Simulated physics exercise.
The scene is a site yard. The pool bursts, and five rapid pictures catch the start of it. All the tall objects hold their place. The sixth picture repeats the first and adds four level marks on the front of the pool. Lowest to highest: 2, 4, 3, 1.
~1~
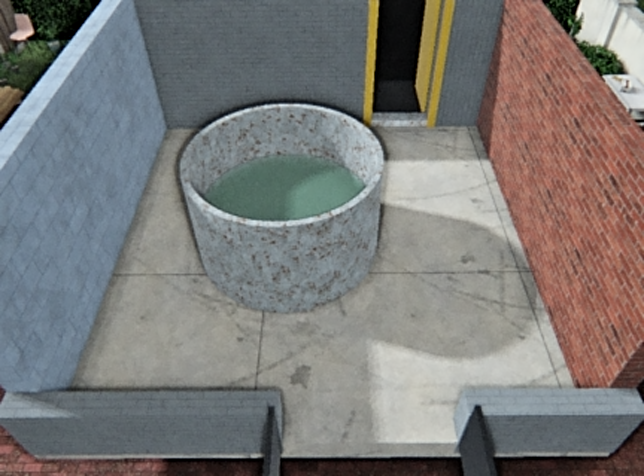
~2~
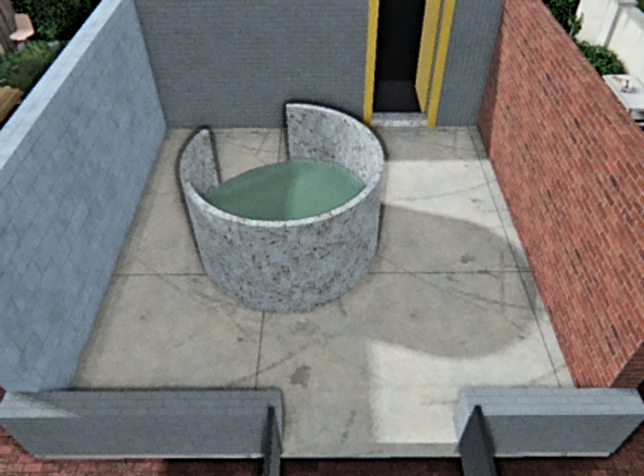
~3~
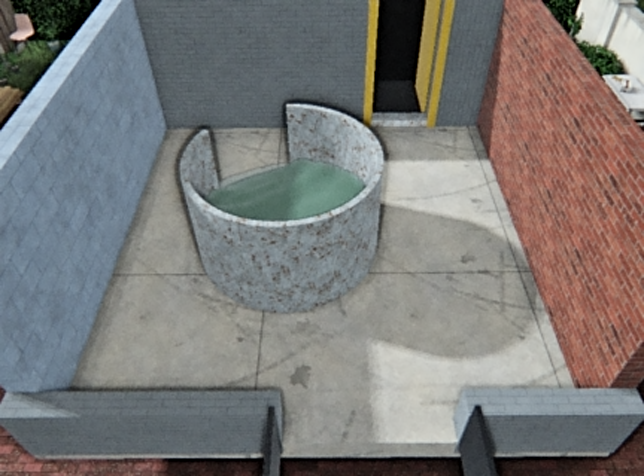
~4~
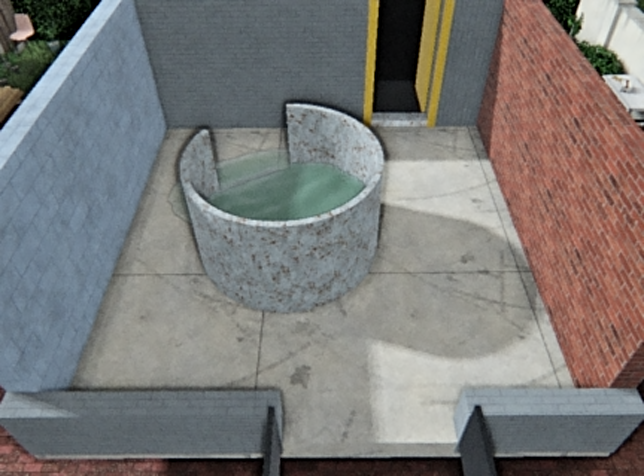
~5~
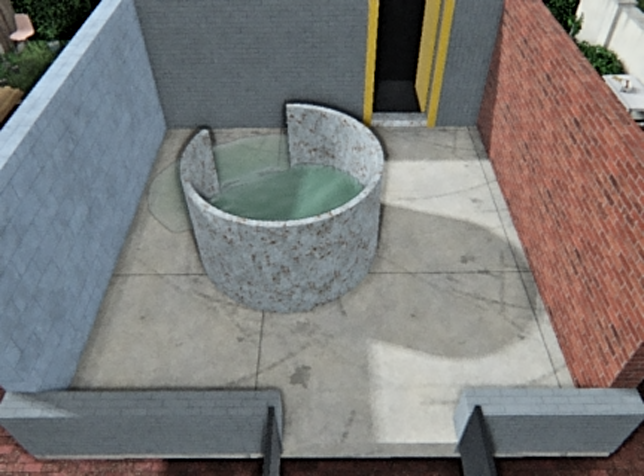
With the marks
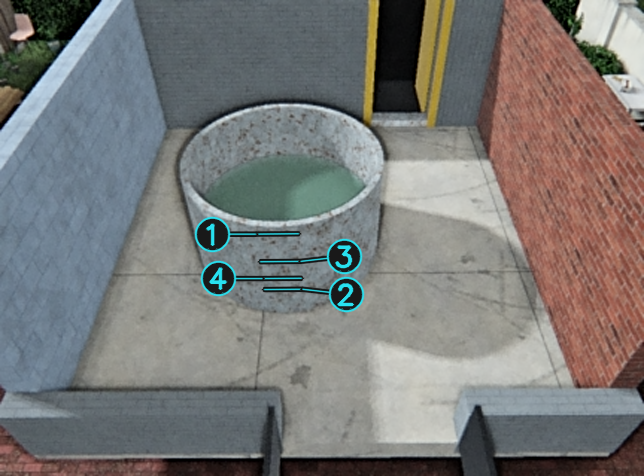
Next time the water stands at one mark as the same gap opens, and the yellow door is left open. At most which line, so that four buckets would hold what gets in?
3 will do.
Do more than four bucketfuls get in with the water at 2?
No.
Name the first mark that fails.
1 it is.
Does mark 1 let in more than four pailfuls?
Yes.
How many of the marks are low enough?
Three of the four.
On the marked copy, 1 at (277, 233); 2 at (283, 289); 3 at (280, 261); 4 at (282, 278); from the bottom up 2, 4, 3, 1.
If 1 is chosen, about 9 bucketfuls get in.
If 2 is chosen, nothing gets over.
If 3 is chosen, a bucket or two gets in.
If 4 is chosen, nothing gets over.
